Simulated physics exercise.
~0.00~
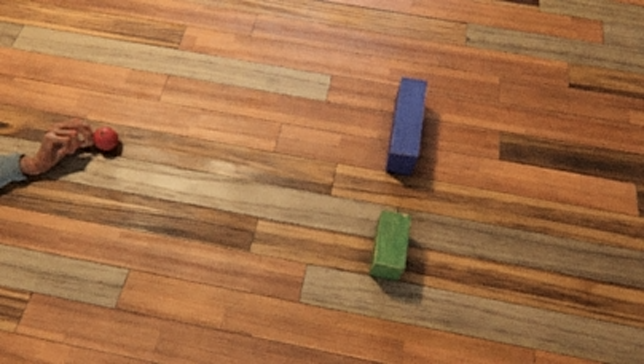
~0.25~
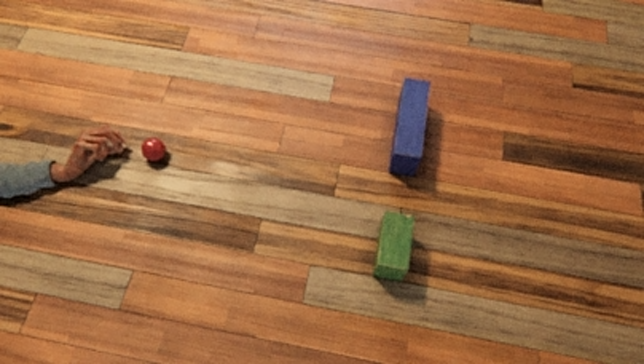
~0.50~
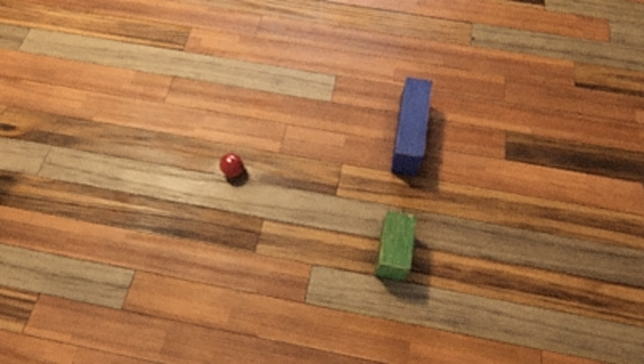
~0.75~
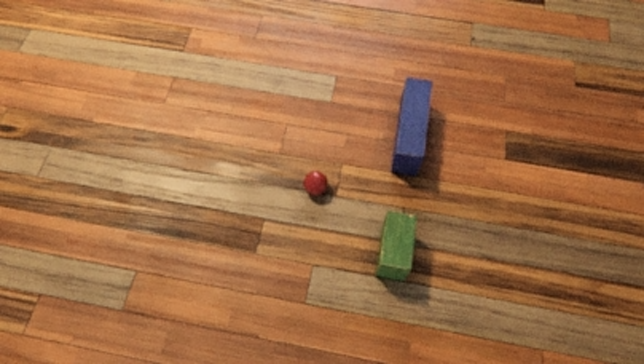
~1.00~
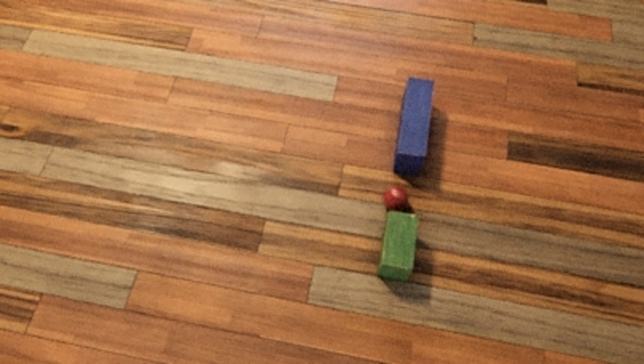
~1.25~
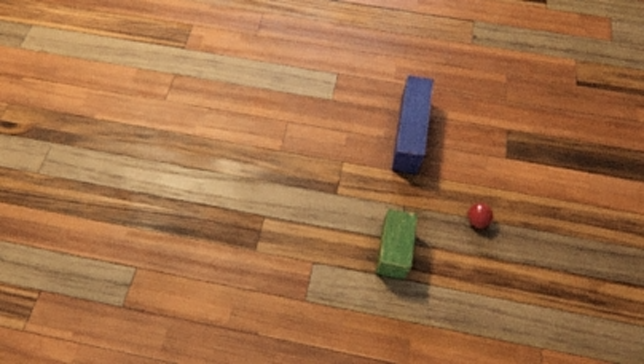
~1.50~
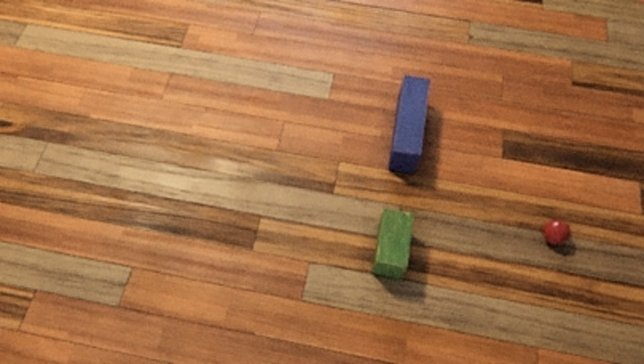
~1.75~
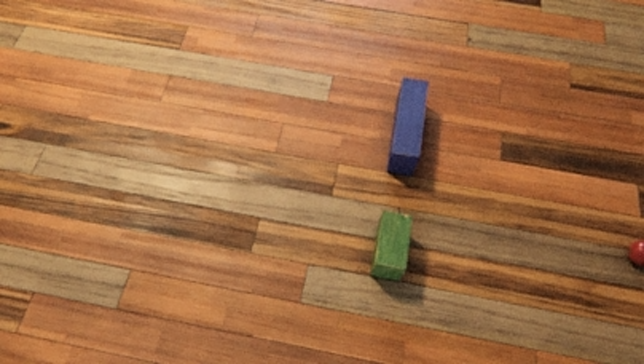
A hand released a small red tomato on a wooden floor and drew back out of view as it rolled right. The tomato passed through the gap between a blue block and a green block, then kept rolling to the right edge of view.
